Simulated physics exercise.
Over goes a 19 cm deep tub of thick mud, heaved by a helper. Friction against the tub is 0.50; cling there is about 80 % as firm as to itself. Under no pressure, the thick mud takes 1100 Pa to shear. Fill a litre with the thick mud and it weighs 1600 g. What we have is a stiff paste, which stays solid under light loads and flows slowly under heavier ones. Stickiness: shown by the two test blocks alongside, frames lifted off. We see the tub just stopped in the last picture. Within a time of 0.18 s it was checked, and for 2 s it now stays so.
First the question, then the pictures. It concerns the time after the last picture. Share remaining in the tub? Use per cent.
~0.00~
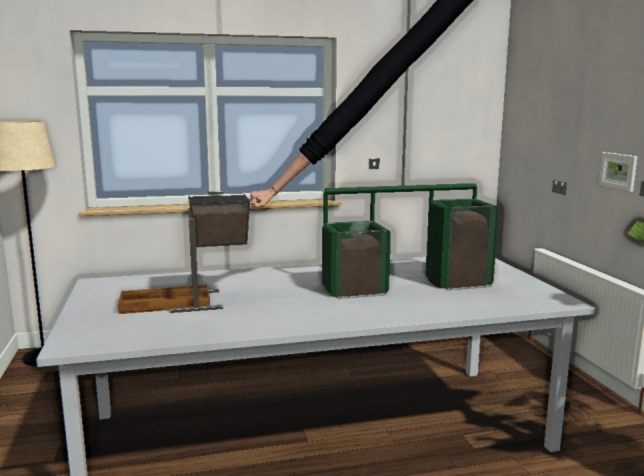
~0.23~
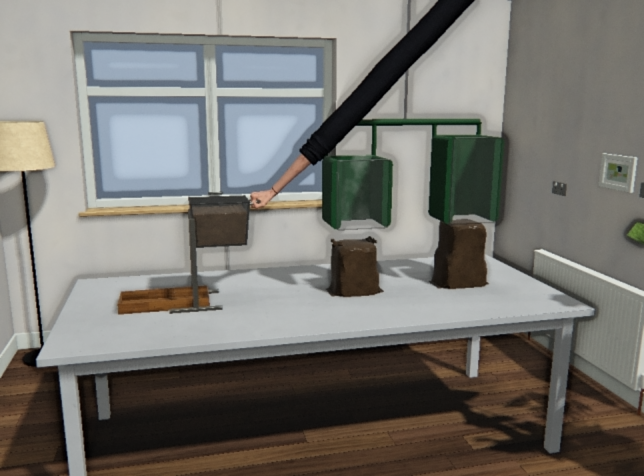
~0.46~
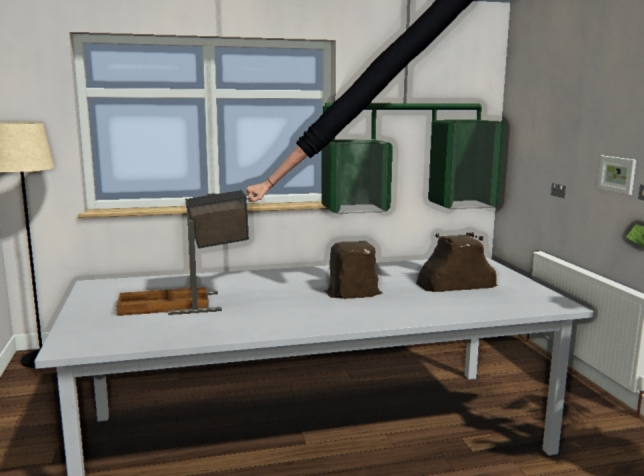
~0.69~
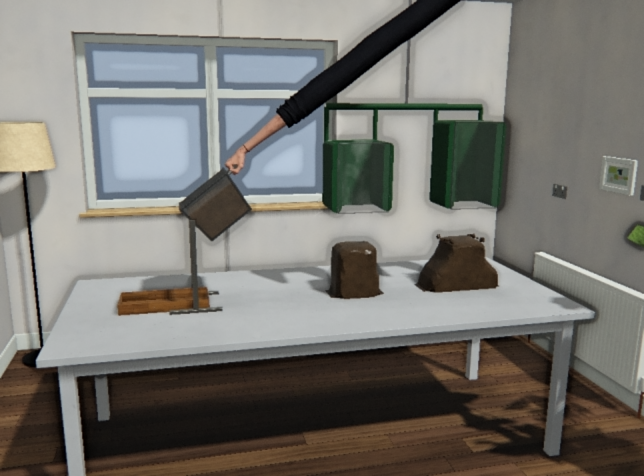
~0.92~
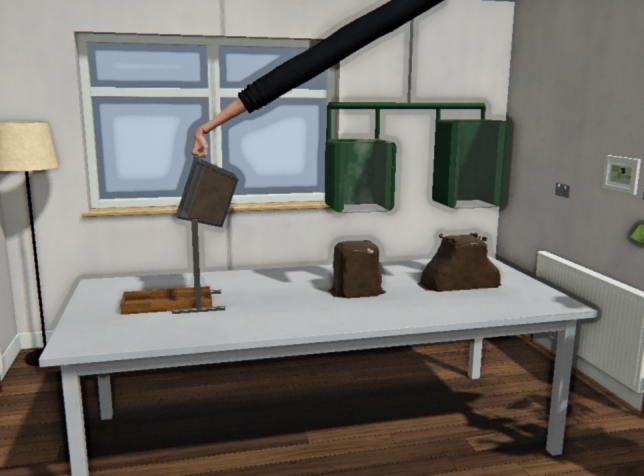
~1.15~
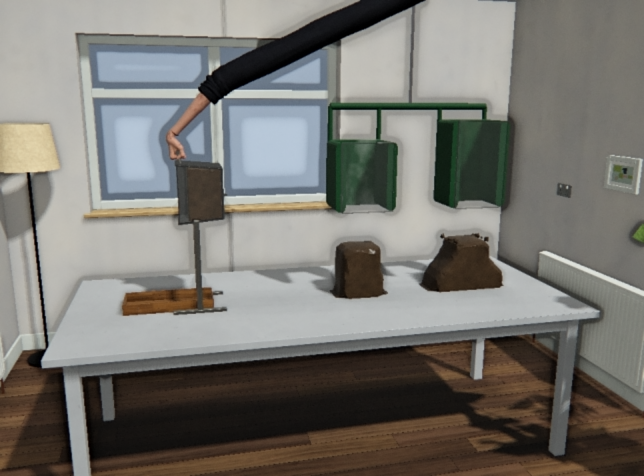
Close to 100 %.
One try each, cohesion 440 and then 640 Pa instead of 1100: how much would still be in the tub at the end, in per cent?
35 in a hundred, followed by 45 in a hundred.
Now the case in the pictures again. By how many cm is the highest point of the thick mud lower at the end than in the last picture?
0 cm.
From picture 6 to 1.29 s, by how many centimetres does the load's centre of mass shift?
It has moved close to 0 cm.
After 1.29 s, the tub is at 90 degrees and holds 100 %.
After 1.46 s, the tub is at 90 degrees and holds 100 %.
After 1.63 s, the tub is at 90 degrees and holds 100 %.
After 1.80 s, the tub is at 90 degrees and holds 100 %.
After 3.15 s, the tub is at 90 degrees and holds 100 %.
